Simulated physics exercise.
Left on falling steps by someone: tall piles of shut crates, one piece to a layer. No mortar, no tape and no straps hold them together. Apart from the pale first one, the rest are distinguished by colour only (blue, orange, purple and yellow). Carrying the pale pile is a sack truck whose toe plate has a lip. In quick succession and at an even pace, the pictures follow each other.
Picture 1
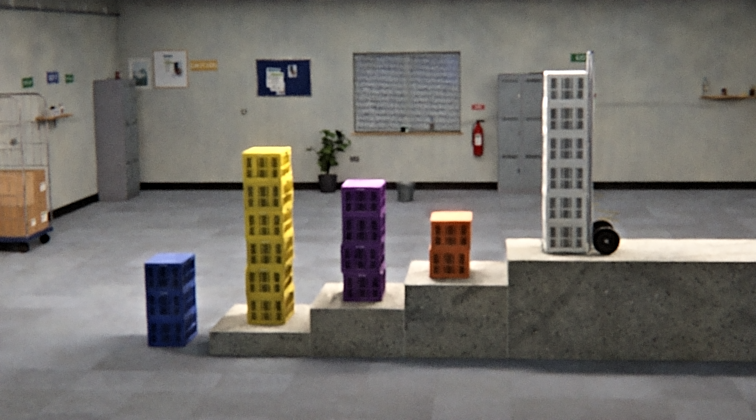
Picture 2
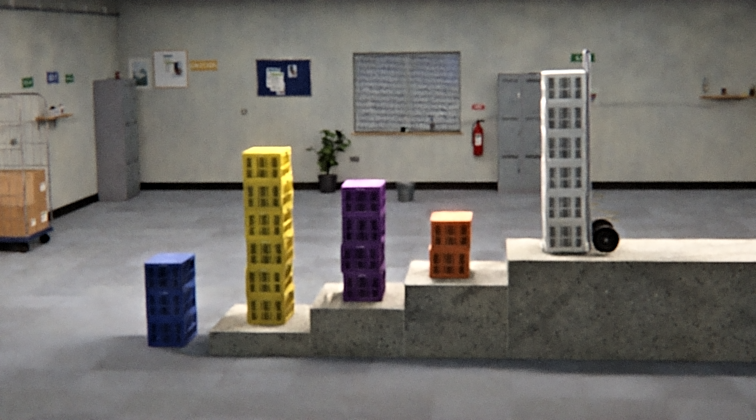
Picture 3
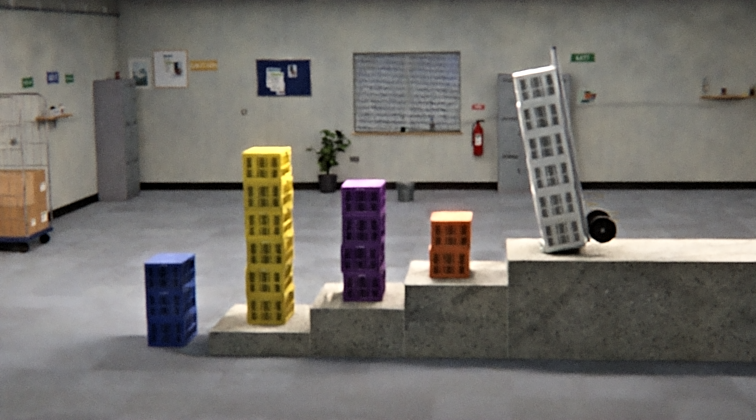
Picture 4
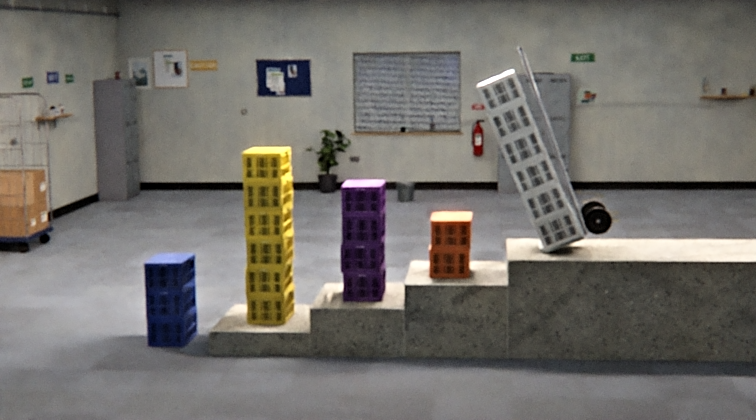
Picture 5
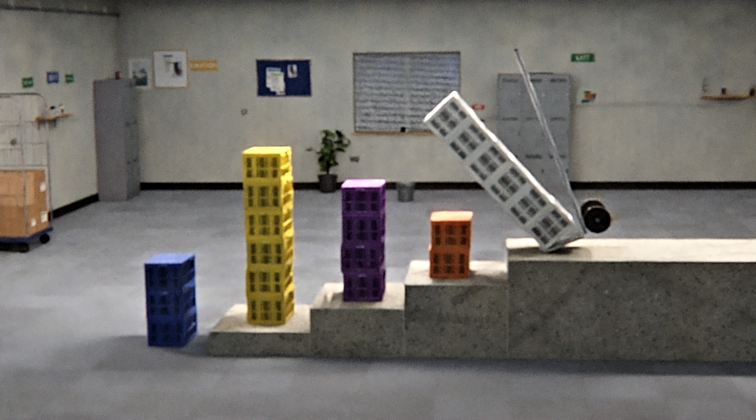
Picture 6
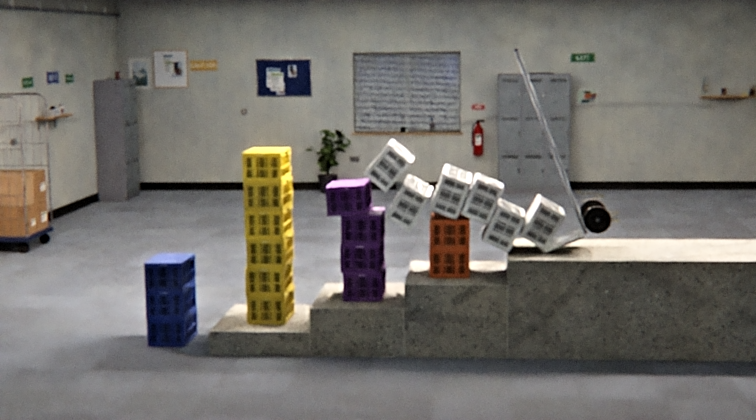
White crate stack tilting left with a hand truck, then breaking apart over the orange crates and knocking the top purple crate askew.
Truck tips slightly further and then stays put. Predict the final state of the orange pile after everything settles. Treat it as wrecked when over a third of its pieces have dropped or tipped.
Final state: Largely intact.
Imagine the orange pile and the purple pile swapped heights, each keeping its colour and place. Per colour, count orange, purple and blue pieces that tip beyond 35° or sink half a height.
Orange 2, purple 0, blue 0.
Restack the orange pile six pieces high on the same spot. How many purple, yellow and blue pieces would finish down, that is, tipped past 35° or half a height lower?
Purple: 3; yellow: 5; blue: 2.
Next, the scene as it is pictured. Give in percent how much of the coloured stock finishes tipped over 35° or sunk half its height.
Around 65 %.
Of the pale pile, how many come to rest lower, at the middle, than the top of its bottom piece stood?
The number is 4.
Soon after the last picture, 6 of the pale pile down; none of the 2 orange crates down (1 of 15 in all colours); top orange crate unmoved; top purple crate leaning well over, about its own height lower.
A little later, 6 of the pale pile down; none of the 2 orange crates down (8 of 15 in all colours); top orange crate unmoved; top yellow crate leaning steeply, some five heights lower.
At rest, 6 of the pale pile down; none of the 2 orange crates down (10 of 15 in all colours); top orange crate unmoved; top blue crate on its side. As the last picture would show them, middles, top orange crate near (451, 230), top blue crate near (74, 320).
